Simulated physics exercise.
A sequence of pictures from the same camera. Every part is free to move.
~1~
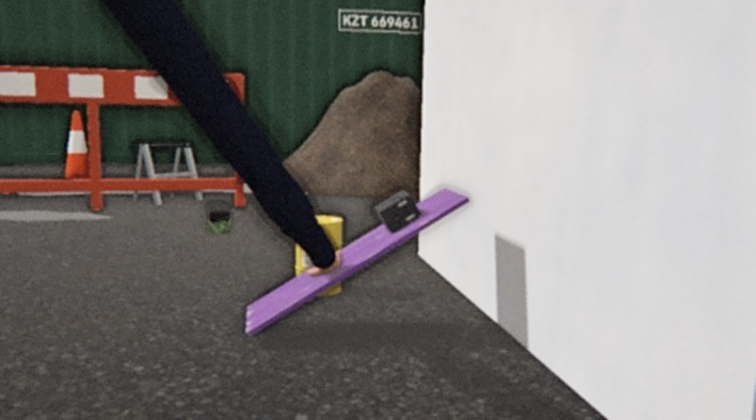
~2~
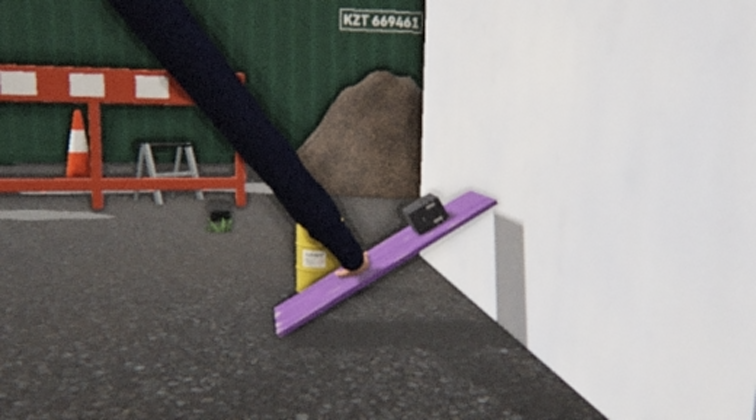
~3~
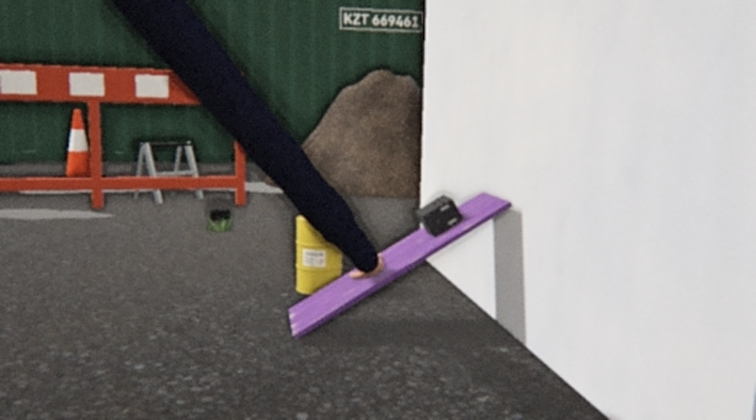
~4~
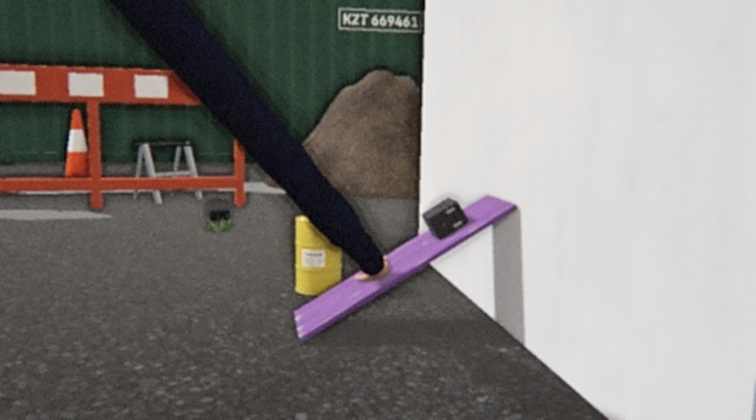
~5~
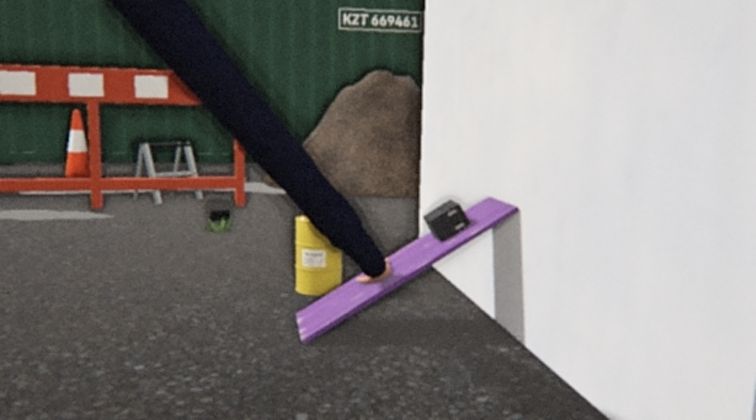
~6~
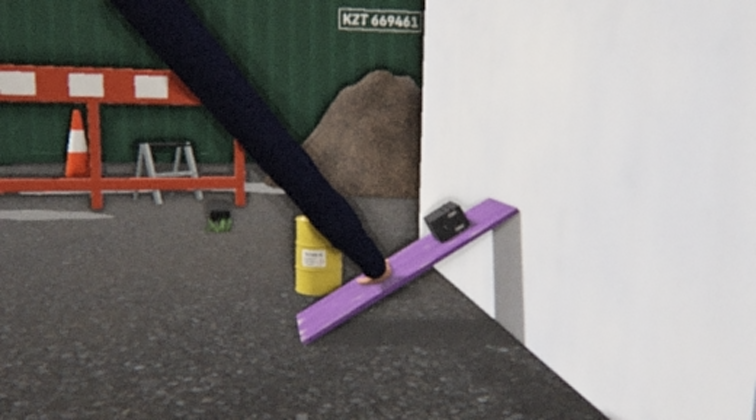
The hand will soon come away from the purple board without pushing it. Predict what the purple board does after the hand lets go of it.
Prediction: It slides down.
Then, 0.30 s on from there, purple board 14° lower than it was left near (391, 292).
Then, 0.40 s on from there, purple board 31° lower than it was left near (383, 328).
Then, 0.50 s on from there, purple board 30° lower than it was left near (383, 320).
In the end, moved from the start, purple board; yellow canister unmoved. At the end, from the last picture's camera, purple board near (383, 326). The board slips out.
